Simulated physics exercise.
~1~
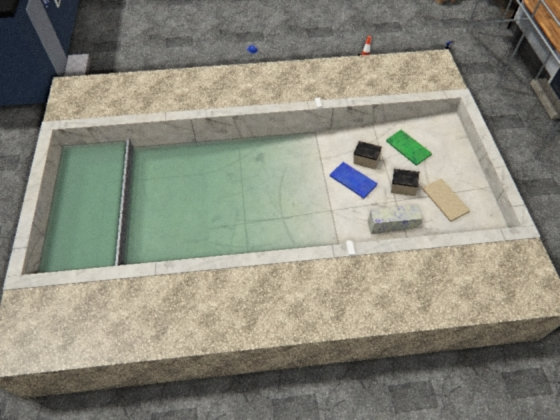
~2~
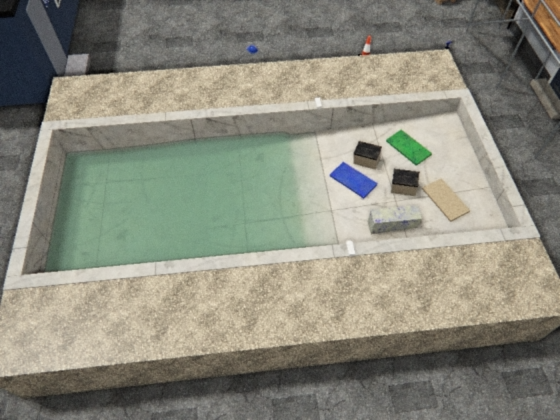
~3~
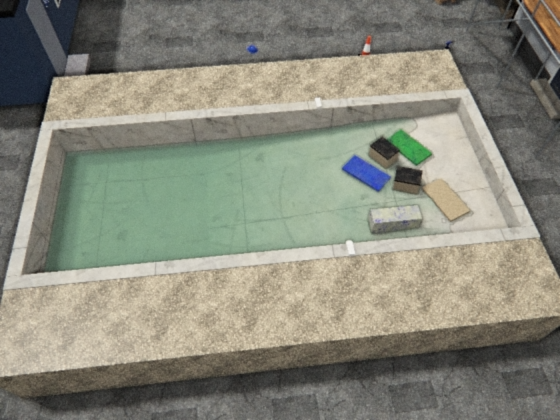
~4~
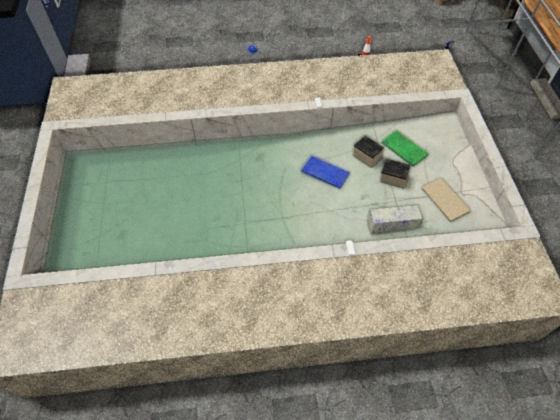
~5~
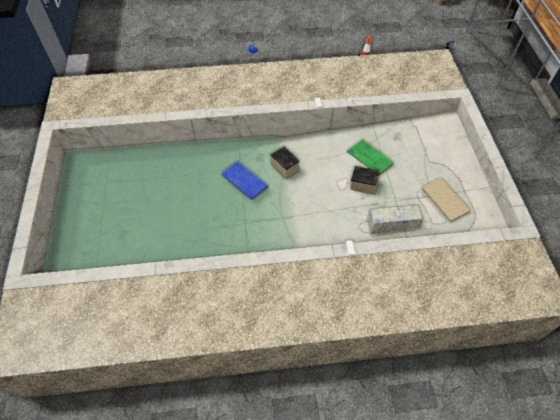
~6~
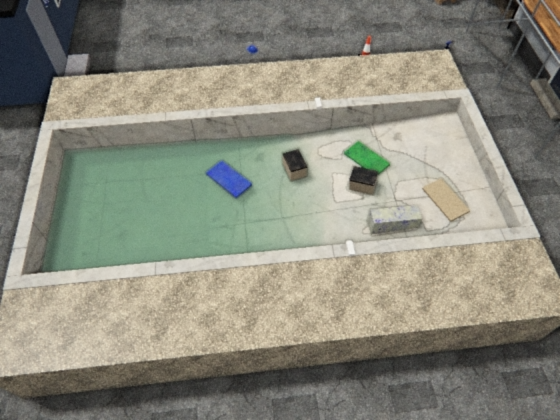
In a stone-walled basin with a sloping floor, a divider was lifted out and greenish water surged up toward several scattered blocks and mats, then drew back, leaving the blue mat floating on the water while the green one rested short of it.
